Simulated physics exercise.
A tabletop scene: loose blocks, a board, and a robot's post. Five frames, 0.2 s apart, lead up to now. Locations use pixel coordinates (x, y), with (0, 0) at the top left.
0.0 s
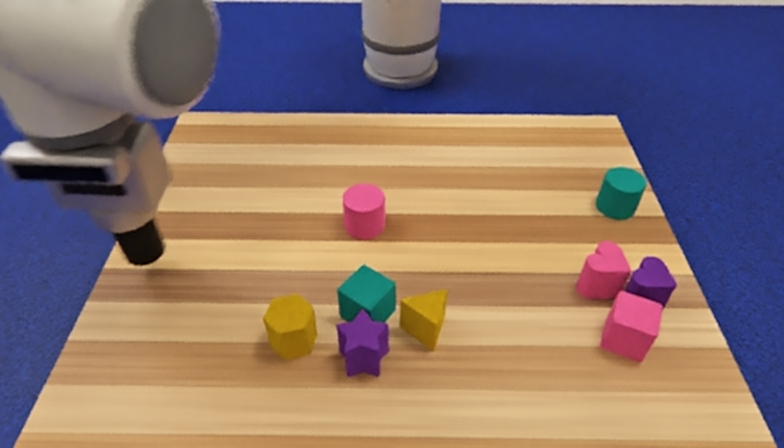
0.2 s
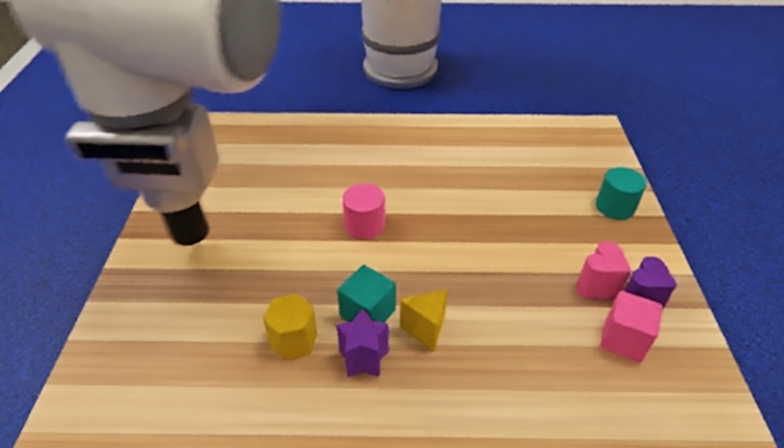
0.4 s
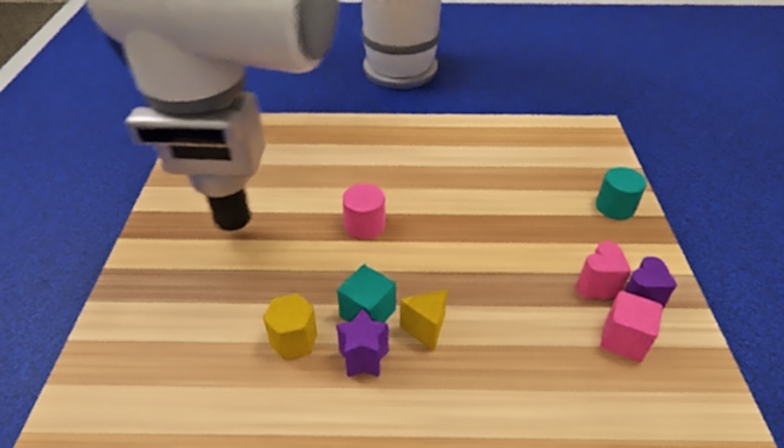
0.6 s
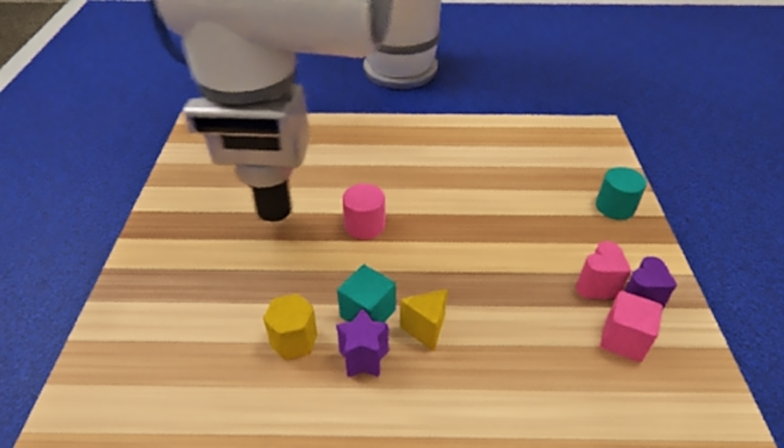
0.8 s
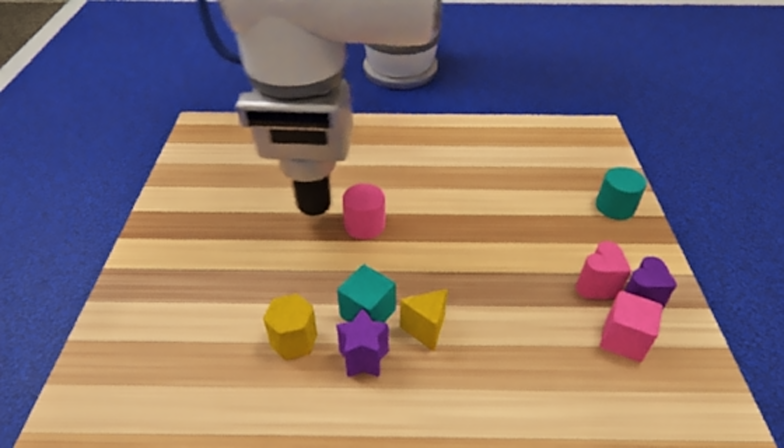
On a striped wooden board, a robot arm moves right toward the still pink cylinder.
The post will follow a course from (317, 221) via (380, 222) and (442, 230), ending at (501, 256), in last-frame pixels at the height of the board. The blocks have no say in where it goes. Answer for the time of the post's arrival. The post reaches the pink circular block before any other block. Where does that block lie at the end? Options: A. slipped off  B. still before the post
Choice B: Still before the post.
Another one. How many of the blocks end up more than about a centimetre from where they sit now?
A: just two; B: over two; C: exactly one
The answer is C.
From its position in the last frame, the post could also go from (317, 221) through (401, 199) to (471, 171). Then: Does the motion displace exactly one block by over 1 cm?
I'd say yes.
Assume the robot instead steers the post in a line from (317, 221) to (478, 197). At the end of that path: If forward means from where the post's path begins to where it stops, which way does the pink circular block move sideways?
The answer is right: Facing from the path's start to its end, that's where the pink circular block shifts.
The first path, step by step. One third of the way, post at (380, 206); pink circular block at (419, 201).
Two thirds of the way, post at (445, 214); pink circular block at (484, 214).
At the end, post at (504, 240); pink circular block at (550, 236); pink heart block still.
